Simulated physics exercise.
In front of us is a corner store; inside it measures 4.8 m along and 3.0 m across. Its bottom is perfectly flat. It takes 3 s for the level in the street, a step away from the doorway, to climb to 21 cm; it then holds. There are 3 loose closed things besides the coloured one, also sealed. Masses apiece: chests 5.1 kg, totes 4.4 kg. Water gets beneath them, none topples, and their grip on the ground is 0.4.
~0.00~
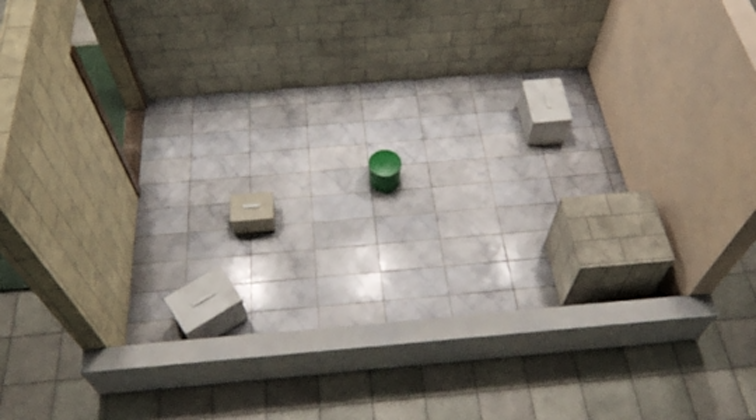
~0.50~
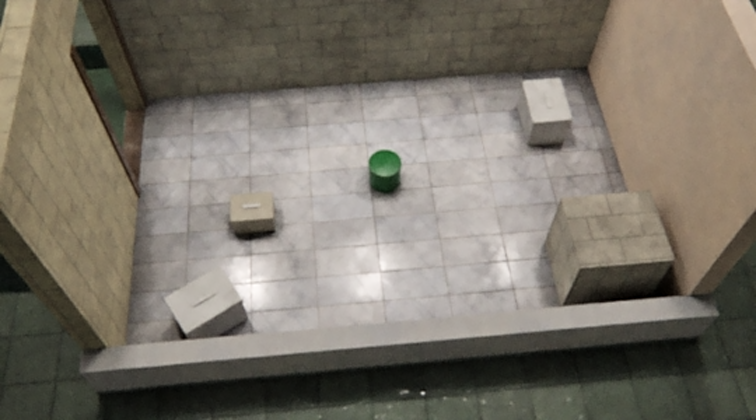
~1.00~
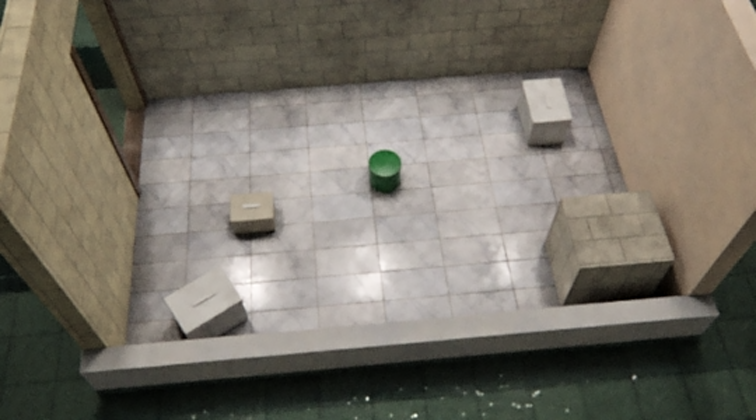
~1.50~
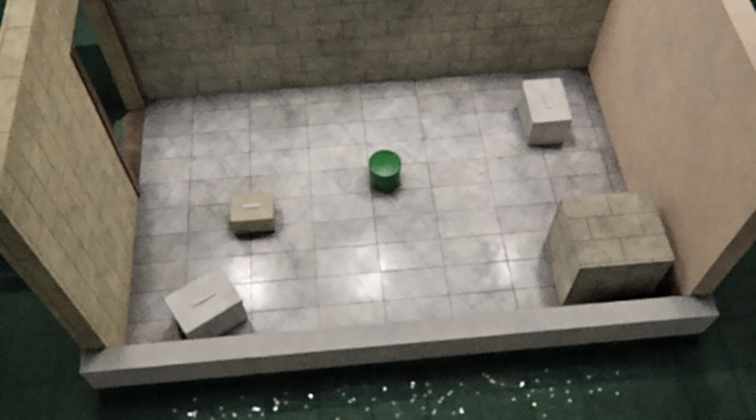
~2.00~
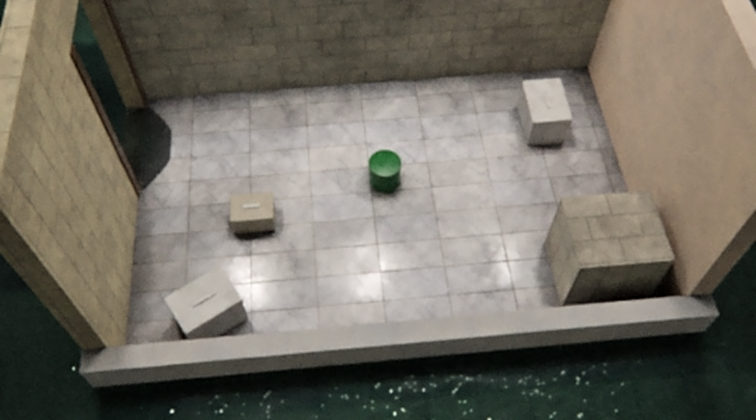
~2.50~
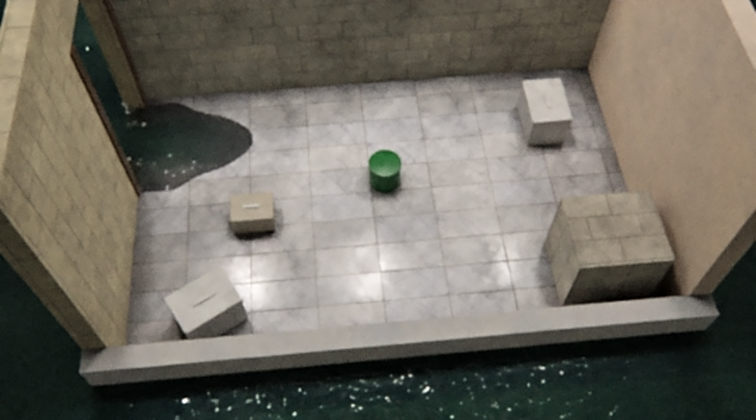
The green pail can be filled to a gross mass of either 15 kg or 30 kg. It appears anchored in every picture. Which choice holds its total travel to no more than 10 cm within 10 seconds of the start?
The answer is the light one.
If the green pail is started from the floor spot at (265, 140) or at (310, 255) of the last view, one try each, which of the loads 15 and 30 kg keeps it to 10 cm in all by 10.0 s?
First try the heavier suffices, second try both suffice.
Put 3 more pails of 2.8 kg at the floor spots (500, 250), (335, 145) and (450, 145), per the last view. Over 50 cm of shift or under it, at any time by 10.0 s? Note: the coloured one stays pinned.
Spot one crosses the limit, spot two crosses the limit, spot three crosses the limit.
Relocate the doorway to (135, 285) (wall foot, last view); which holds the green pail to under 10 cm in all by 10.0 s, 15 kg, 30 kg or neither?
With that change, the lighter one suffices.
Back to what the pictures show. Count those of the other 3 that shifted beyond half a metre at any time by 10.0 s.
I make that 2.
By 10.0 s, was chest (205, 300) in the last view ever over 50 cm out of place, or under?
I'd say it falls below.
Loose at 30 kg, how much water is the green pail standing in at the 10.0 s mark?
Close to 13 cm deep.
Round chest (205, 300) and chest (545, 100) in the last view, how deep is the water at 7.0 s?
Some 2 cm at the first, some 9 cm at the second.
After 3.5 s the green pail would be 0 cm from its start with 15 kg and 0 cm from its start with 30 kg; 0 cm of water round it then.
After 4.5 s the green pail would be 0 cm from its start with 15 kg and 0 cm from its start with 30 kg; 5 cm of water round it then.
After 7.0 s the green pail would be 0 cm from its start with 15 kg and 0 cm from its start with 30 kg; 5 cm of water round it then.
After 10.0 s the green pail would be 0 cm from its start with 15 kg and 0 cm from its start with 30 kg; 13 cm of water round it then.
